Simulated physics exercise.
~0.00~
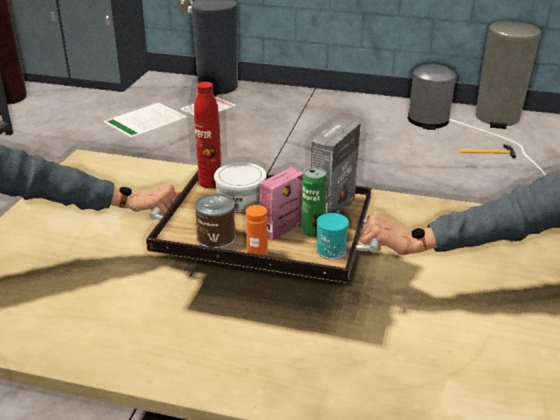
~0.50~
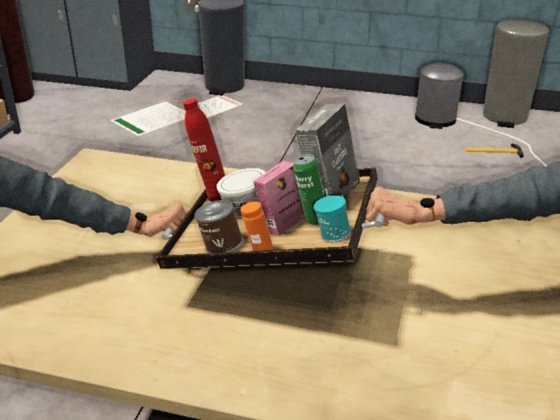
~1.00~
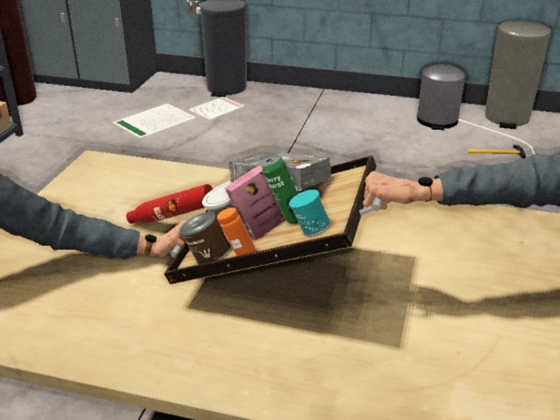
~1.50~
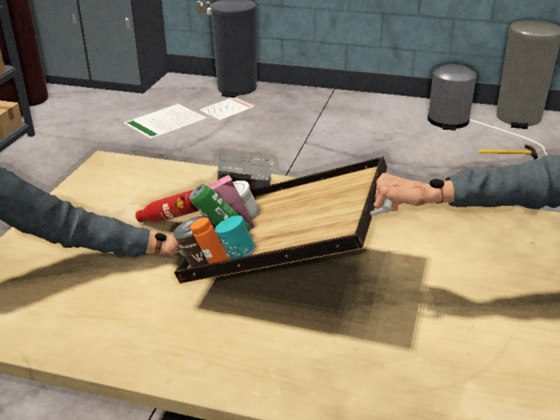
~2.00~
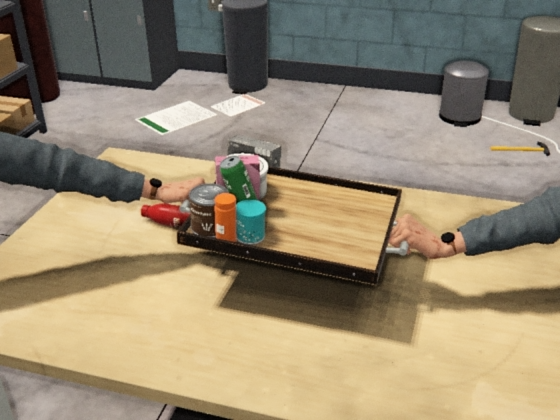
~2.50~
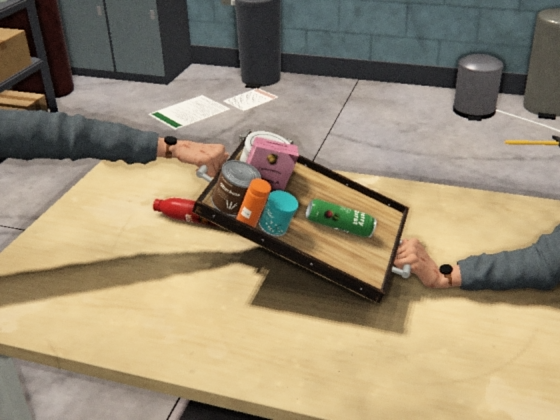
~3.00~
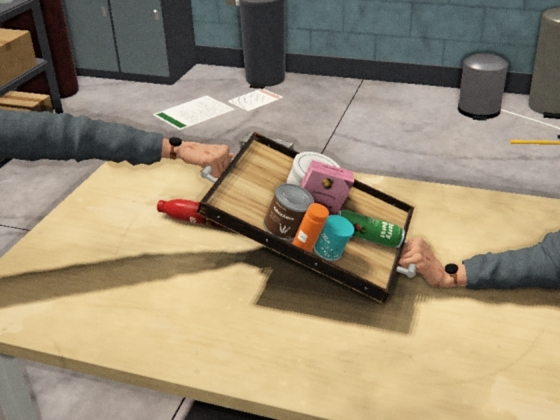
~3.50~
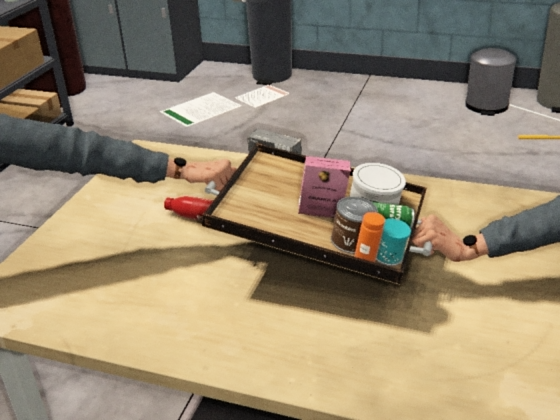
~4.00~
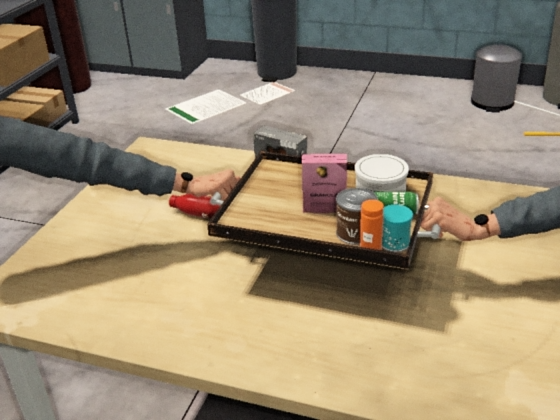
Two hands tilting a loaded tray left, then right, then level, red bottle and grey packet falling off, green can left toppled.
